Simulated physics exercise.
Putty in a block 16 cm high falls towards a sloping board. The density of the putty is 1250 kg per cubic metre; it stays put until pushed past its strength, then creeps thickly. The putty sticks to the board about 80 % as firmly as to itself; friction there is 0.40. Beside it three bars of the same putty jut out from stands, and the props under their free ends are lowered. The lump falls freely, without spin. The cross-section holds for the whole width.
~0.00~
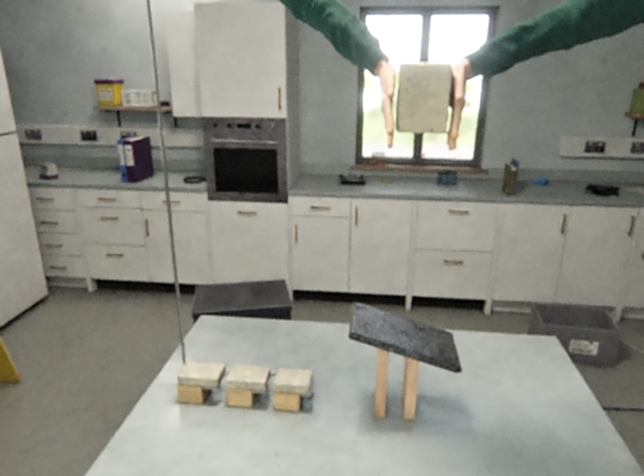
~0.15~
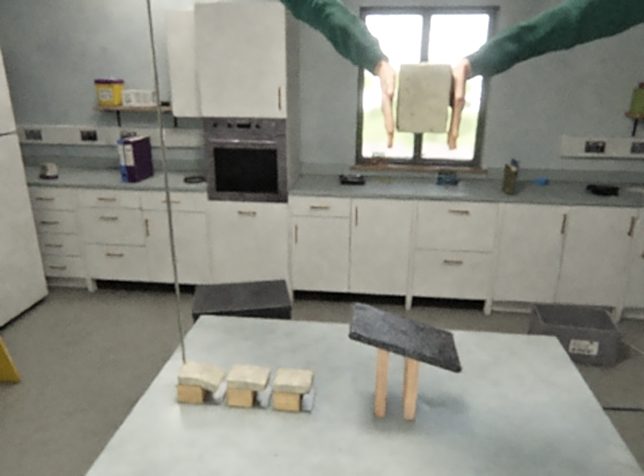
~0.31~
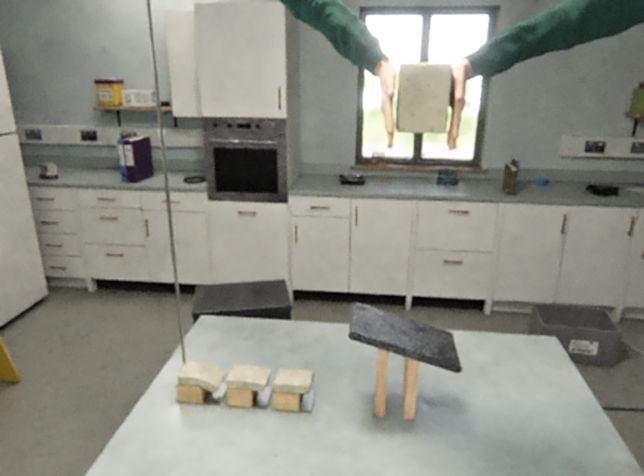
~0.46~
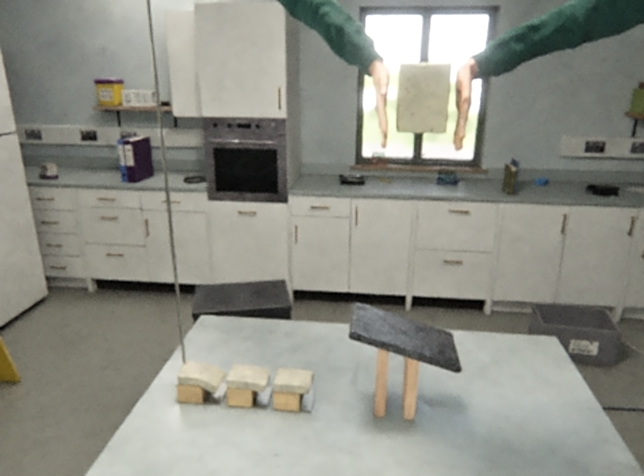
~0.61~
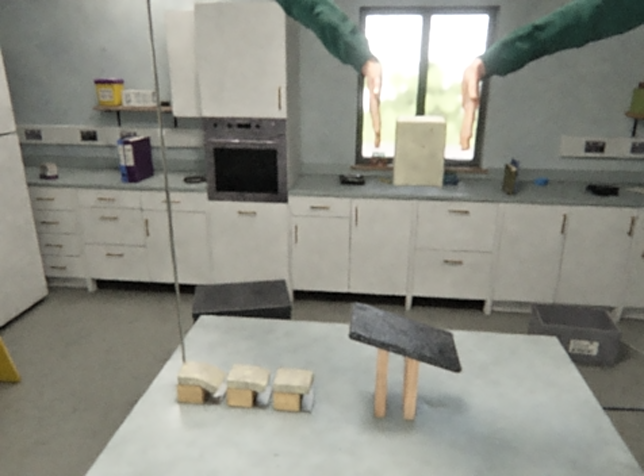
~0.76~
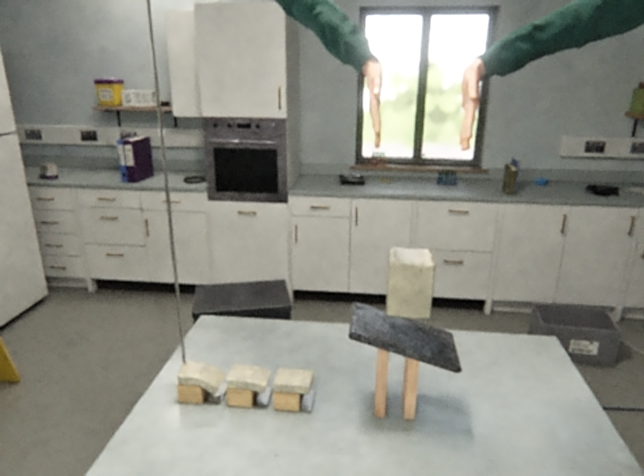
A pale block is held between two green-sleeved hands above a table, while the free ends of three small slabs on stands at left sag slightly. The hands then part, releasing the block, and it drops upright past the window to just above a dark, sloping board on two wooden legs.
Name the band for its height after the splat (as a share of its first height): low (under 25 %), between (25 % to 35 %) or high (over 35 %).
Its height after the splat (as a share of its first height) is between, 25 % to 35 %.
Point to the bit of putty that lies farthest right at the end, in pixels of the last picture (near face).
At about (466, 362).
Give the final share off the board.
Roughly 35 % off the board.
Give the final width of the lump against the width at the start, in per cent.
About 280 %.
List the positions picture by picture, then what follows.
In the first frame, crest of the putty at (411, 63); drop of the bar ends 0, 0, 0 (left to right).
In the second frame, crest of the putty at (411, 63); drop of the bar ends 2.3 cm, 6 mm, 2 mm (left to right).
In the third frame, crest of the putty at (411, 63); drop of the bar ends 2.5 cm, 7 mm, 2 mm (left to right).
In the fourth frame, crest of the putty at (411, 63); drop of the bar ends 2.6 cm, 8 mm, 3 mm (left to right).
In the fifth frame, crest of the putty at (408, 121); drop of the bar ends 2.7 cm, 9 mm, 3 mm (left to right).
In the sixth frame, crest of the putty at (399, 263); drop of the bar ends 2.8 cm, 1.0 cm, 4 mm (left to right).
After 0.88 s, it stands 31 % of its first height and none has gone off the board.
After 1.01 s, it stands 30 % of its first height and 13 % has gone off the board.
After 1.15 s, it stands 30 % of its first height and 35 % has gone off the board.
After 1.28 s, it stands 30 % of its first height and 35 % has gone off the board.
After 1.38 s, it stands 30 % of its first height and 35 % has gone off the board.
